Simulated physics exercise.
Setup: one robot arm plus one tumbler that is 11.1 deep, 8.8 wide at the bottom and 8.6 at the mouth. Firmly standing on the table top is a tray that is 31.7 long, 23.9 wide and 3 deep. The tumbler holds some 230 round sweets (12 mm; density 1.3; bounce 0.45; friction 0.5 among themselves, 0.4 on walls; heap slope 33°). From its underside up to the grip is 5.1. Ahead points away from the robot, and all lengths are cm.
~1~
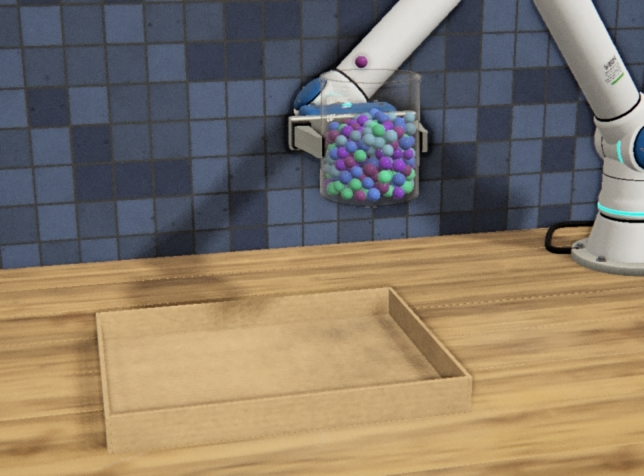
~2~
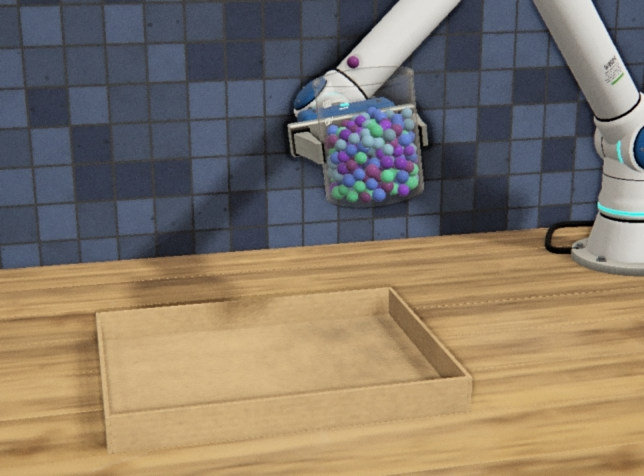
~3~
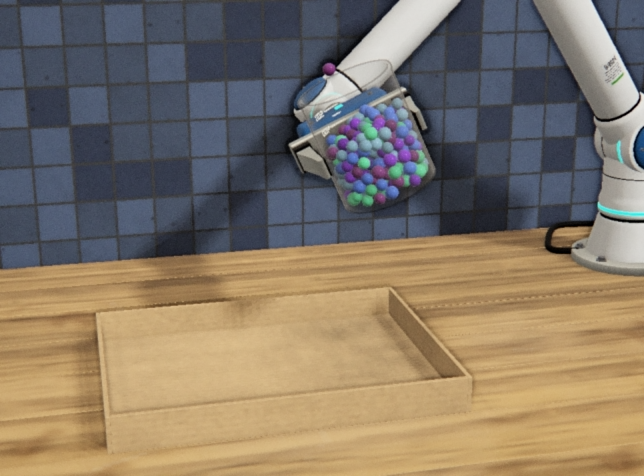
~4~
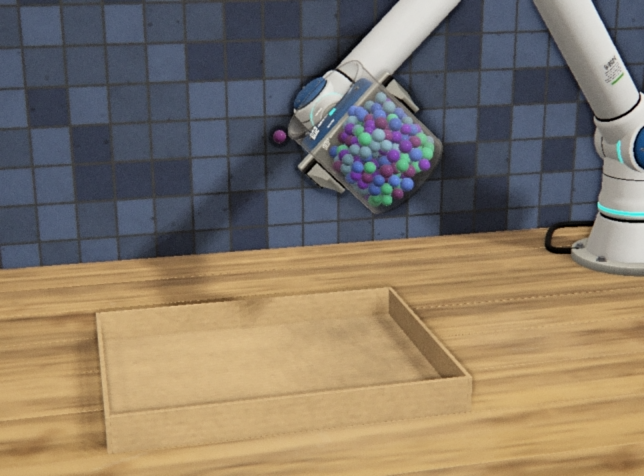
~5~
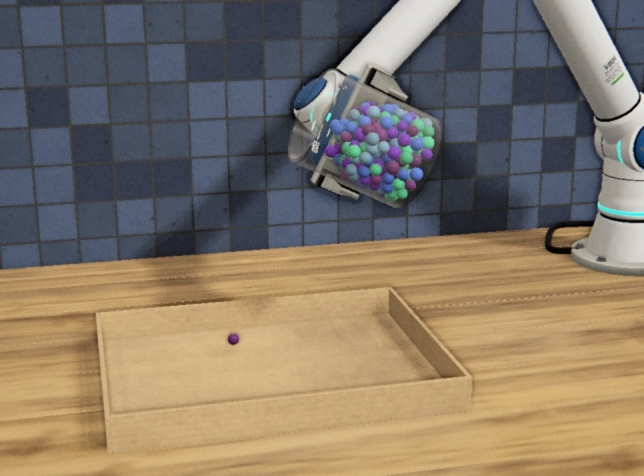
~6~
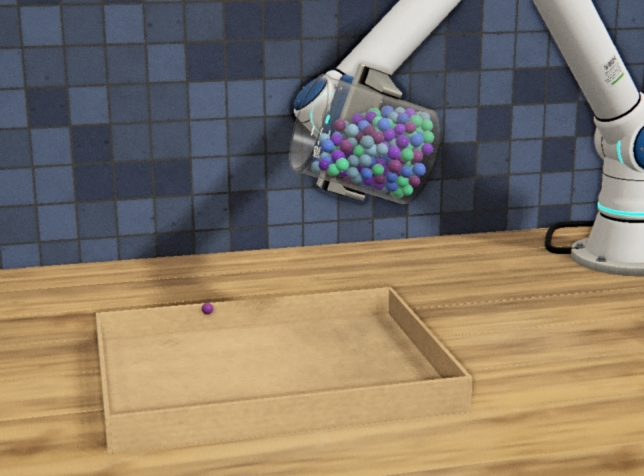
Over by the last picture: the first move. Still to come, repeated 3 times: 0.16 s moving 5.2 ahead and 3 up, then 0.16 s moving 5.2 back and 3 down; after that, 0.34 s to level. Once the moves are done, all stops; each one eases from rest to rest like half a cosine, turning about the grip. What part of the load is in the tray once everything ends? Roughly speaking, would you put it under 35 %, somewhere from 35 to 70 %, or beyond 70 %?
Roughly, somewhere from 35 to 70 %.
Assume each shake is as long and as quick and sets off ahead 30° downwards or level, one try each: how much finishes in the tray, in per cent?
You'd get some 10 per cent with the first setting and some 35 per cent with the second.
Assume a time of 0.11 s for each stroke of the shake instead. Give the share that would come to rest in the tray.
In that case around 80 per cent.
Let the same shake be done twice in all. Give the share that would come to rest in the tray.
That share would be near 40 percent.
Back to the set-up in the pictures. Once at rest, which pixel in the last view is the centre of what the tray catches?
Centre estimate: Around (241, 370).
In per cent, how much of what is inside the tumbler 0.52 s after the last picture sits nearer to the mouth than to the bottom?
Something near 55 per cent is there.
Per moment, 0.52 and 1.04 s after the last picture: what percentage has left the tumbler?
Around 25 % and around 50 %.
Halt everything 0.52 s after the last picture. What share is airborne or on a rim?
Estimated fraction: Near 2 %.
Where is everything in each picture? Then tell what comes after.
Tumbler middle at (370, 137), level; upper third of the load around (374, 134), from x 330 to 410, top at y 60; 234 in the tumbler, in the first picture.
Tumbler middle at (369, 138), tilted 7° forward; upper third of the load around (373, 134), from x 330 to 415, top at y 60, in the second picture.
Tumbler middle at (368, 138), tilted 24° forward; upper third of the load around (378, 133), from x 330 to 420, top at y 70, in the third picture.
Tumbler middle at (367, 139), tilted 46° forward; upper third of the load around (381, 129), from x 280 to 430, top at y 100; 233 in the tumbler, 1 in flight or on a rim, in the fourth picture.
Tumbler middle at (366, 140), tilted 63° forward; upper third of the load around (383, 125), from x 235 to 430, top at y 105; 233 in the tumbler, 1 in the tray, in the fifth picture.
Tumbler middle at (365, 141), tilted 70° forward; upper third of the load around (388, 129), from x 205 to 425, top at y 110; 233 in the tumbler, 1 in the tray, in the sixth picture.
Then, 0.52 s after the last picture, tilted 70° forward, highest piece 27 above the table; 180 in the tumbler, 49 in the tray, 5 in flight or on a rim.
Then, 1.04 s after the last picture, tilted 61° forward, highest piece 23 above the table; 115 in the tumbler, 111 in the tray, 2 on the table or floor, 6 in flight or on a rim.
Then, 1.50 s after the last picture, level, highest piece 23 above the table; 117 in the tray, 115 in the tumbler, 2 on the table or floor.
Then, 2.55 s after the last picture, level, highest piece 23 above the table; 117 in the tray, 115 in the tumbler, 2 on the table or floor.
Final count, 117 in the tray, 115 in the tumbler, 2 on the table or floor. That is 50 % in the tray.
